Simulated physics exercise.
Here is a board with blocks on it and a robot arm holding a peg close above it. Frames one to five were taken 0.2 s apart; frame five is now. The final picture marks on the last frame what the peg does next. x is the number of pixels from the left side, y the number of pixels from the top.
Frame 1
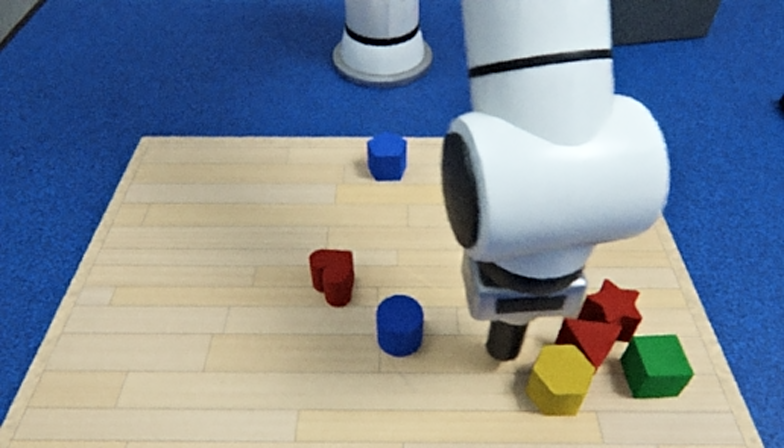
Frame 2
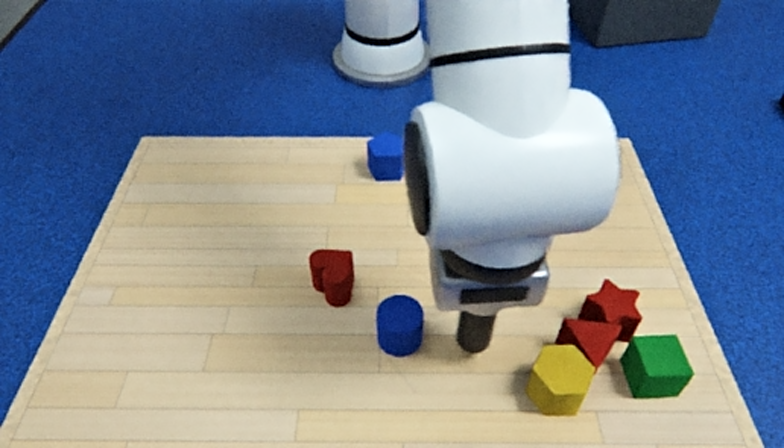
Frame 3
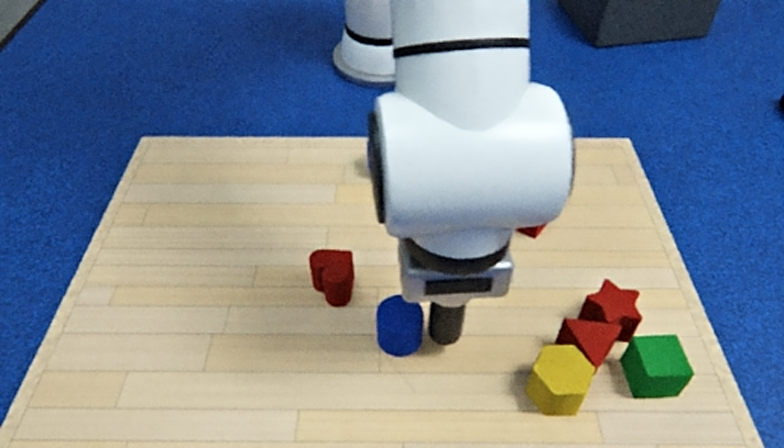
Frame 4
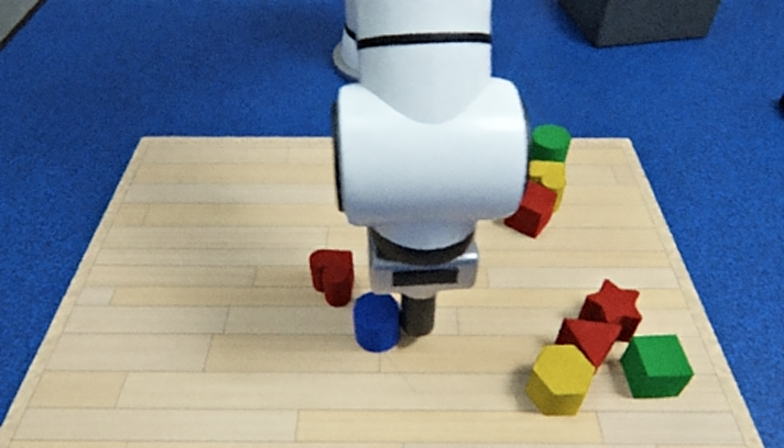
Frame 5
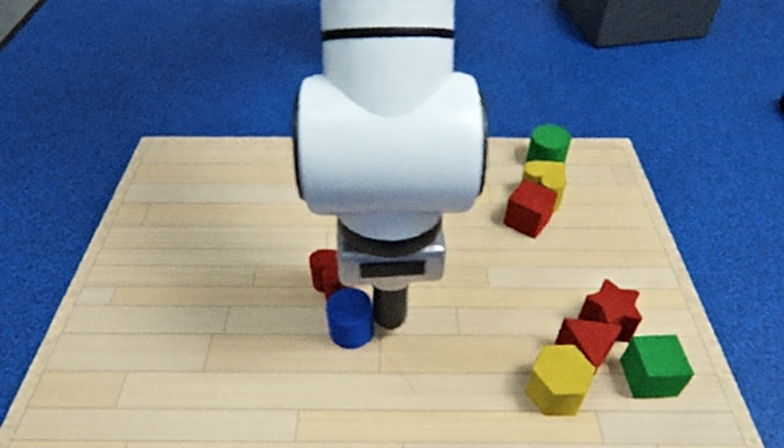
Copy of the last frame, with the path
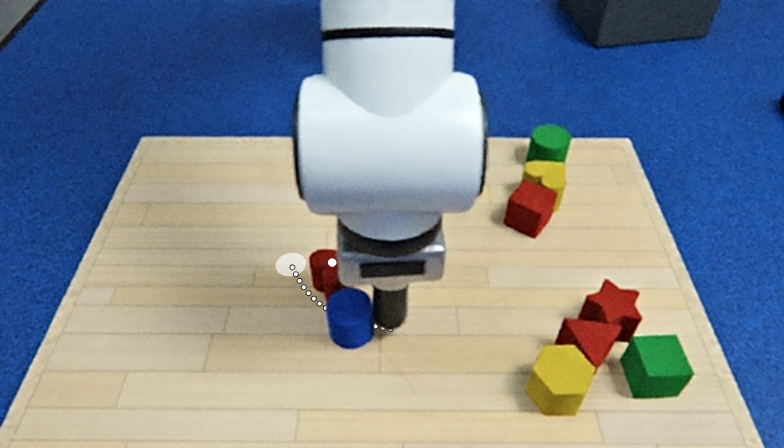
The robot arm moves left across the board and pushes the blue cylinder left with its peg.
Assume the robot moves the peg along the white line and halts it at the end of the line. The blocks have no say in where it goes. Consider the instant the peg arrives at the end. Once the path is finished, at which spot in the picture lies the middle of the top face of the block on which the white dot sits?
My prediction: (316, 224).
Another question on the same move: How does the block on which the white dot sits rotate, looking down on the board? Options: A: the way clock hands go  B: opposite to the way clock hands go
I choose A.
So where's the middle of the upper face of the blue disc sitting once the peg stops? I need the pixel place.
The spot you're after is about (285, 302) in the image.
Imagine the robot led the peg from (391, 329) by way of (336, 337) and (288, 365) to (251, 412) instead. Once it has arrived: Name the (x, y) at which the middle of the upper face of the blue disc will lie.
Its top middle will sit at (262, 311).
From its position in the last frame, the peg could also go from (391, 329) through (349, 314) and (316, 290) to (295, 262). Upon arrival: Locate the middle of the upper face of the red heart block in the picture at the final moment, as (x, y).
It ends at (312, 217).
Path on the board, from (391, 329) via (345, 318) and (310, 295), ending at (291, 264); the dot is on the red heart block.
What follows on the original path. One third of the way, peg at (343, 304); blue disc at (302, 304).
Two thirds of the way, peg at (307, 281); red heart block at (320, 240), turned 60° clockwise; blue disc at (285, 302).
At the end, peg at (288, 251); red heart block at (316, 224), turned 125° clockwise; blue disc at (285, 302).
